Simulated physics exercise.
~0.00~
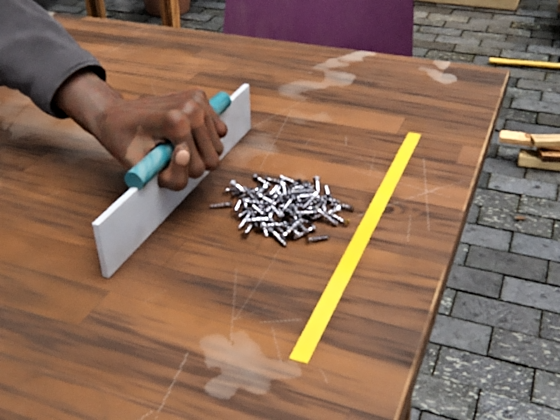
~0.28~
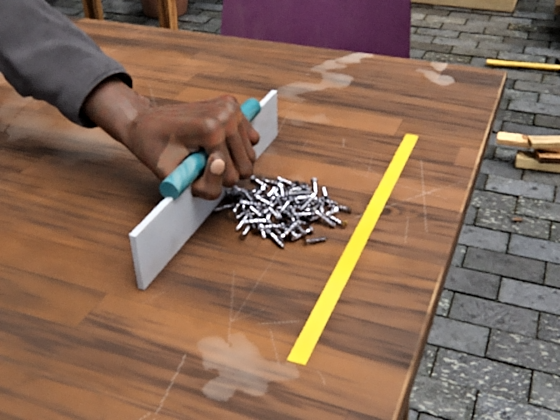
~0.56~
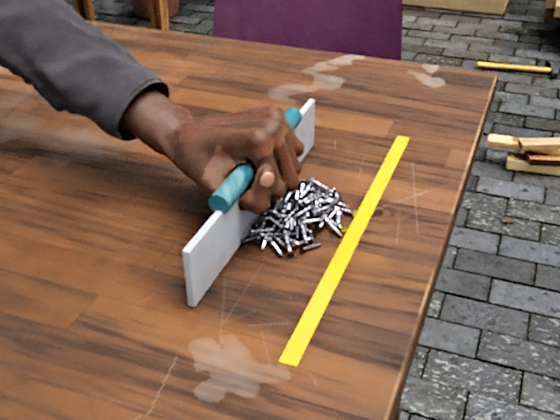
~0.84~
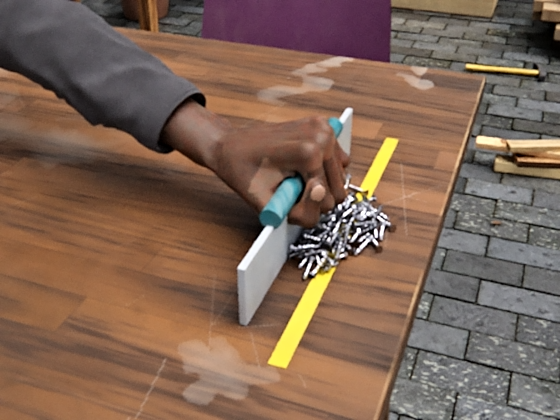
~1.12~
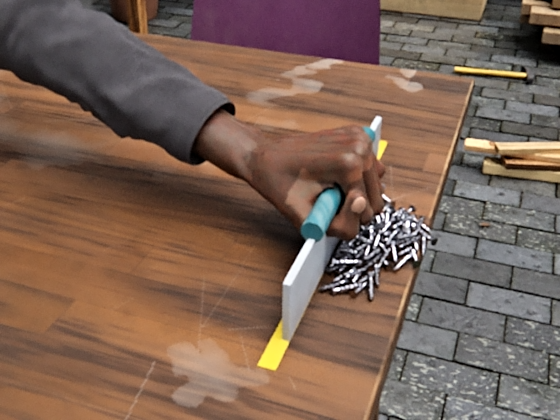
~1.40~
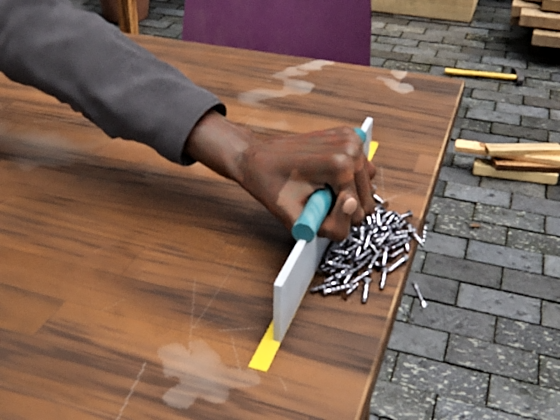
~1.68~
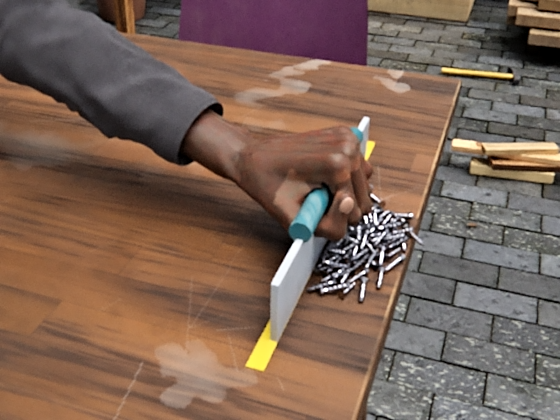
Hand pushing small metal pieces across a wooden table with a scraper, stopping at yellow tape, a few spilling off the edge.
